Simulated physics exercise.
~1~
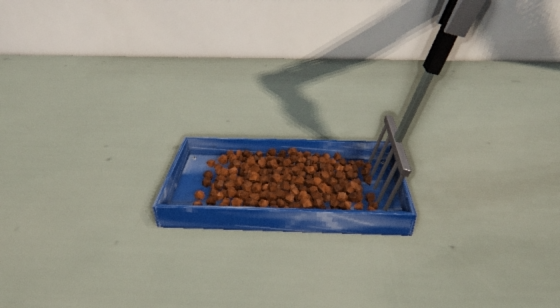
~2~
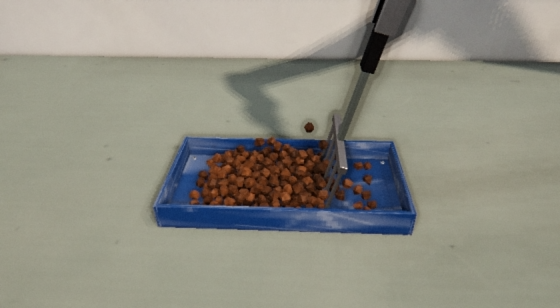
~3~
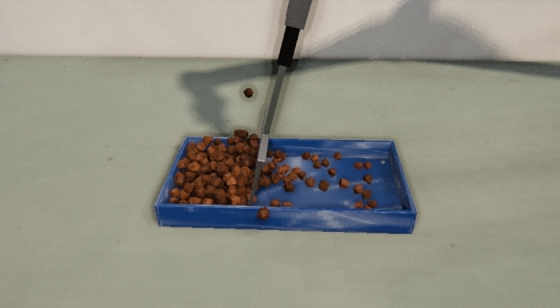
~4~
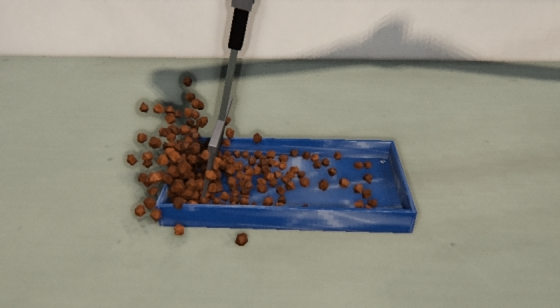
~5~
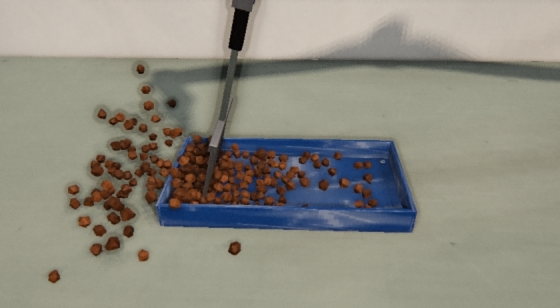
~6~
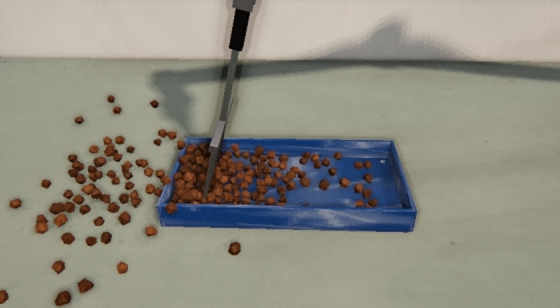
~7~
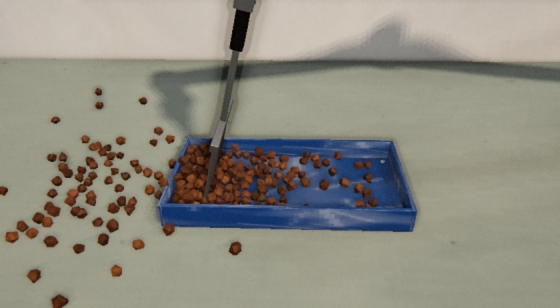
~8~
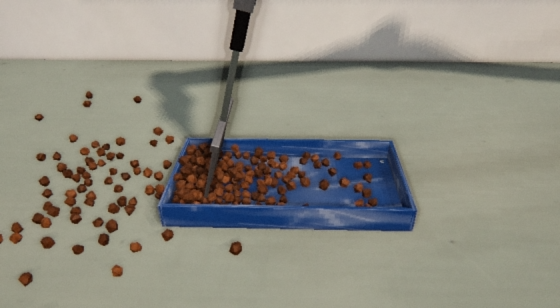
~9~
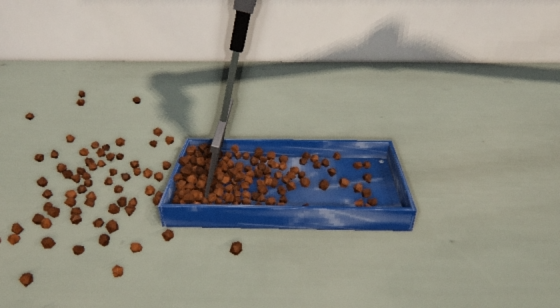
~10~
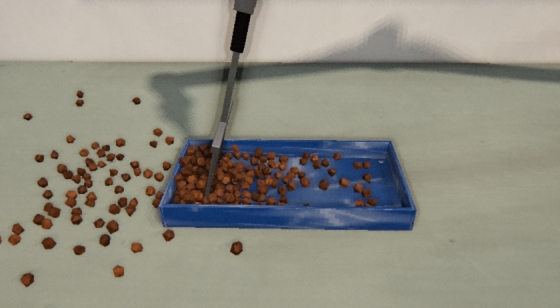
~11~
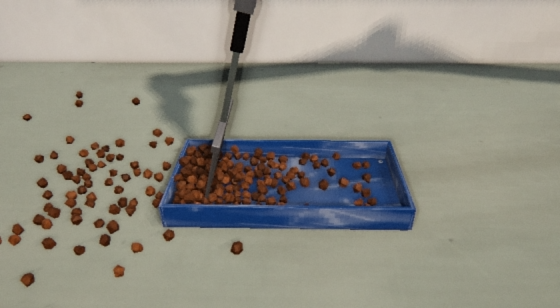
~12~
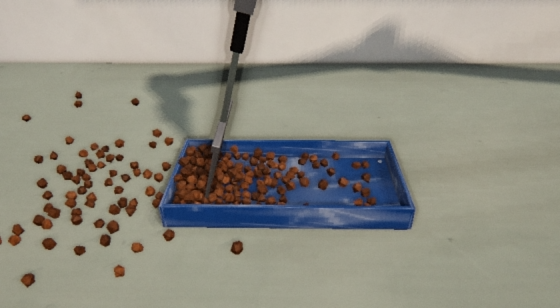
At first, a robot arm holds a toothed comb at the right end of a shallow blue tray filled with a low heap of brown pellets. The comb sweeps left through the heap, leaving a few pellets behind it and tossing one into the air. The load piles up steeply against the left end, then spills over as the comb nears it and stops. Pellets scatter and roll across the pale green table, mostly to the left. Finally the comb stays still in the tray, with most pellets inside and a large share strewn outside.
